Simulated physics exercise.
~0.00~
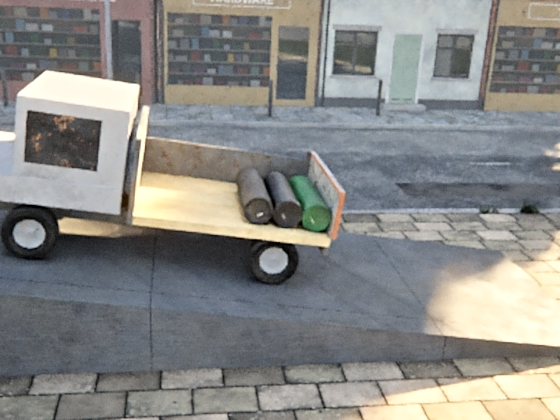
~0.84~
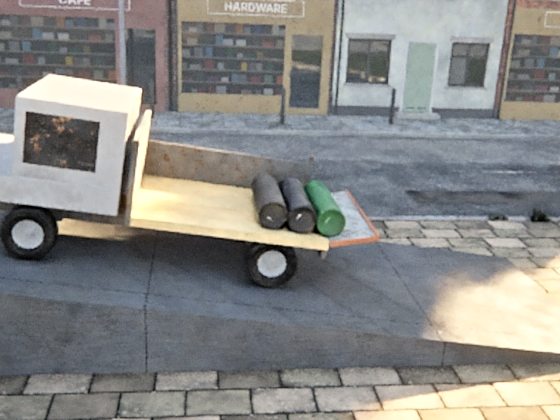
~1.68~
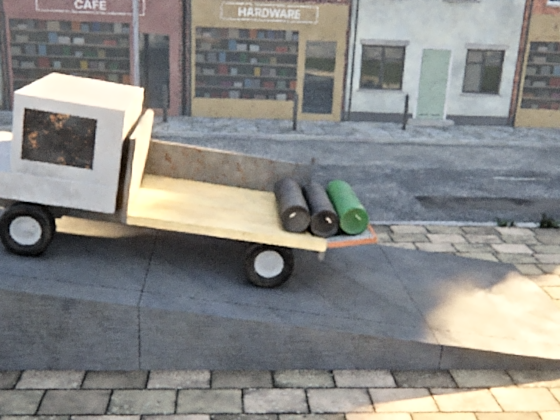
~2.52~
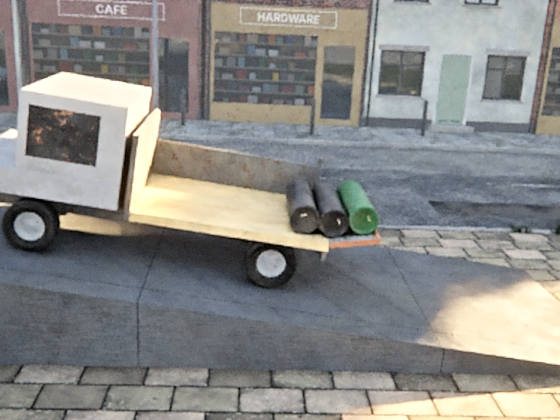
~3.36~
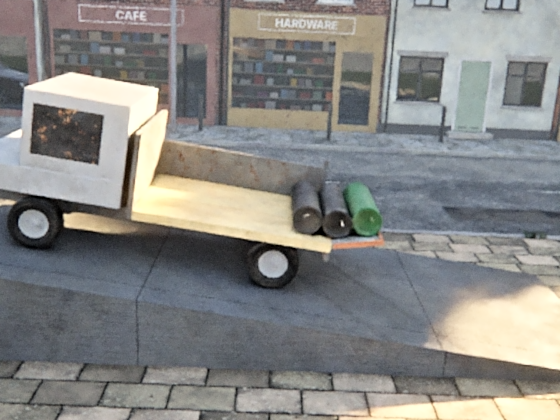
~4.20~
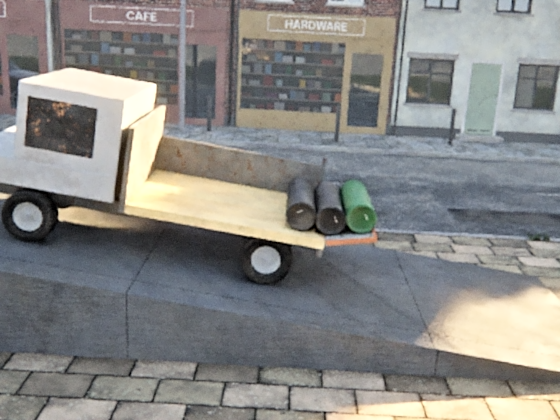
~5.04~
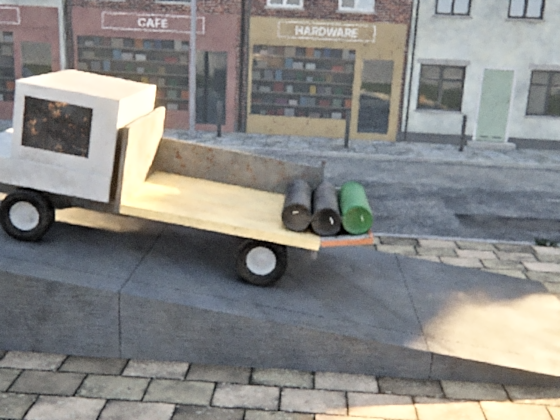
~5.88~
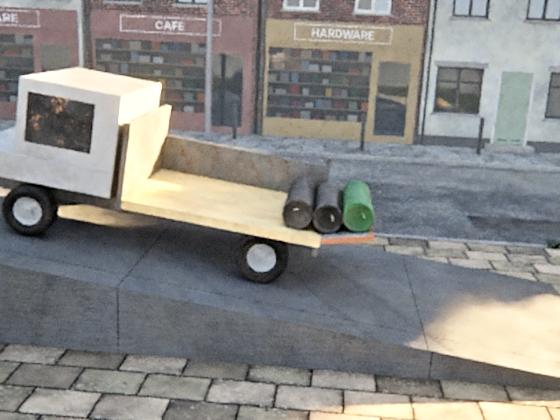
A toy truck's tailgate drops, and three cylinders roll right and stop on it.
